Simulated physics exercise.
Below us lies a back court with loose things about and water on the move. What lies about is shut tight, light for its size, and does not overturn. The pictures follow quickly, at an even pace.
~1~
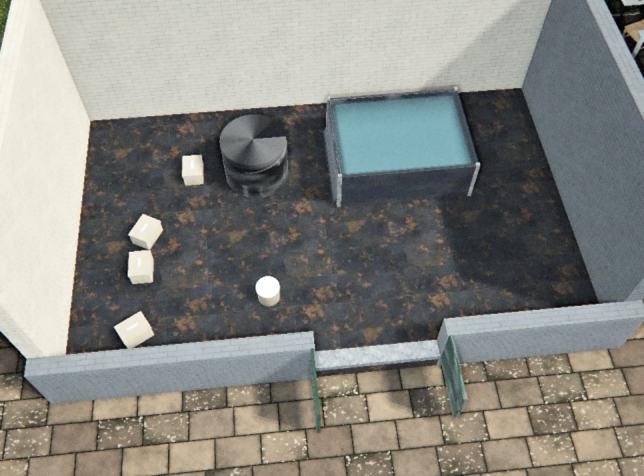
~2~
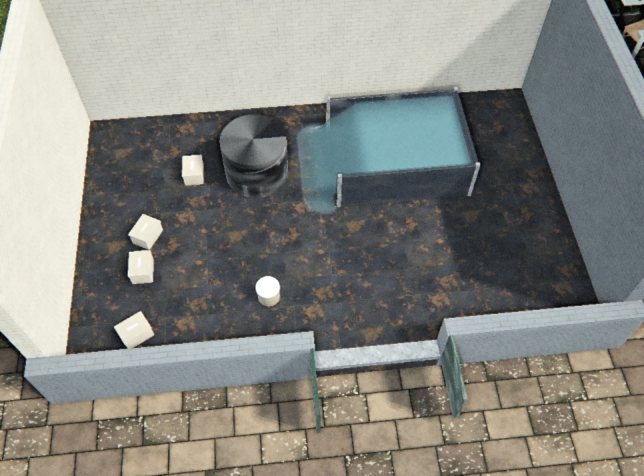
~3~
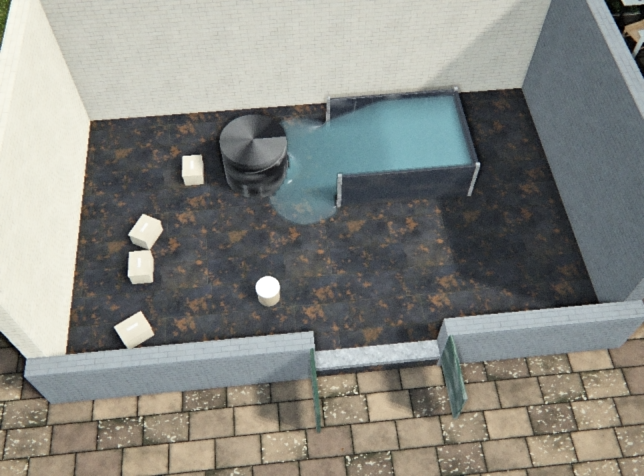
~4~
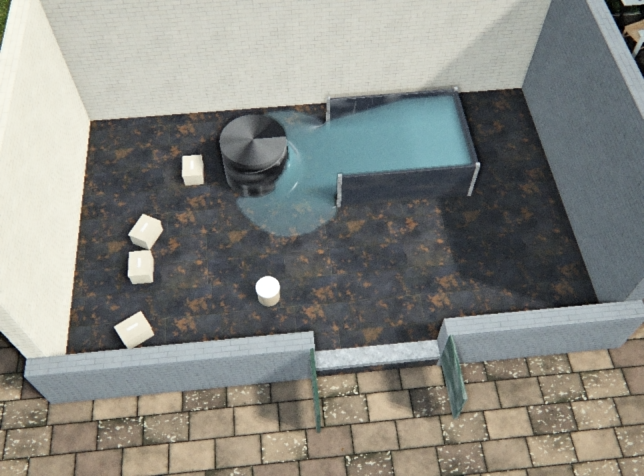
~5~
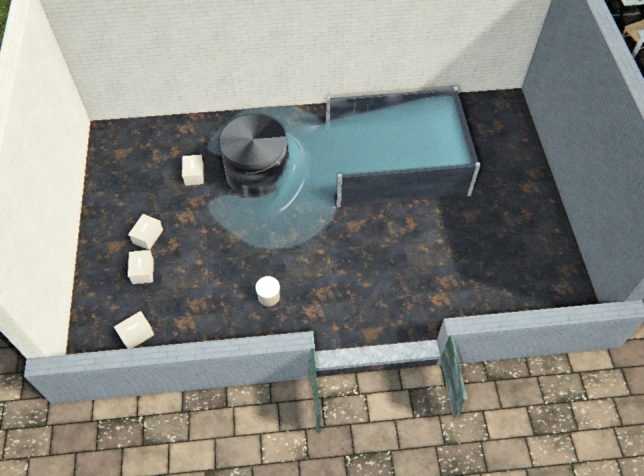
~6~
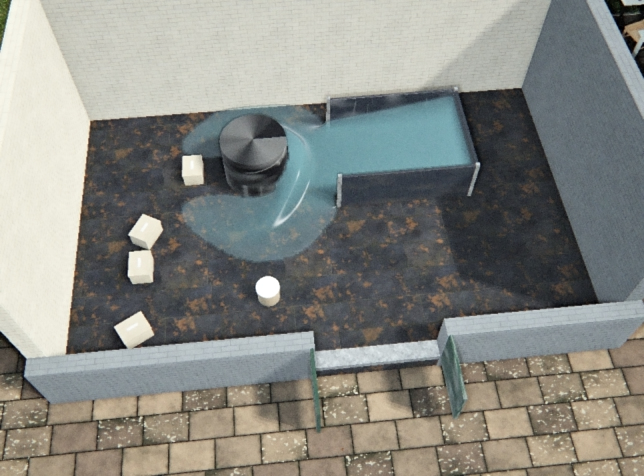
In a walled back court, water poured out of the open left side of a tank, ran up against a round dark object and spread around it, while the pale blocks nearby stayed put.
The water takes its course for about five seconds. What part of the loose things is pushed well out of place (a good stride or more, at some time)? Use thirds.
Share: At least two thirds.
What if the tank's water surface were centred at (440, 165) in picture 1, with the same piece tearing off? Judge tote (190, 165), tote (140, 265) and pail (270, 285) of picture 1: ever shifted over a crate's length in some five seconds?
In that order: Not that far, that far or more, swept aside.
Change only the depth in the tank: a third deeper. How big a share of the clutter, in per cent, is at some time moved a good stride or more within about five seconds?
Roughly 100 per cent.
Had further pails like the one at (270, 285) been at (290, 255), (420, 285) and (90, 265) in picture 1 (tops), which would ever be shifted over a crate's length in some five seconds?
In that order: Swept aside, short of that, swept aside.
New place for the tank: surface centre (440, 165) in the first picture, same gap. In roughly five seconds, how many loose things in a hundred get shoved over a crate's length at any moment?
About 80 per cent.
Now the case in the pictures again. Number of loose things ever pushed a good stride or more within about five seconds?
It comes to 5.
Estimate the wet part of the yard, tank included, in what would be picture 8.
Close to 30 %.
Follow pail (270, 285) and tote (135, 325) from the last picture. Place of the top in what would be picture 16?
Near (269, 333) and (89, 347).
A moment on, 0 of 5 are well off their spots; 0 afloat.
Next, 4 of 5 are well off their spots; 4 afloat.
Later, 3 of 5 are well off their spots; 4 afloat.
In the end, 5 of 5 are well off their spots, and 5 have been at some point; 5 afloat.
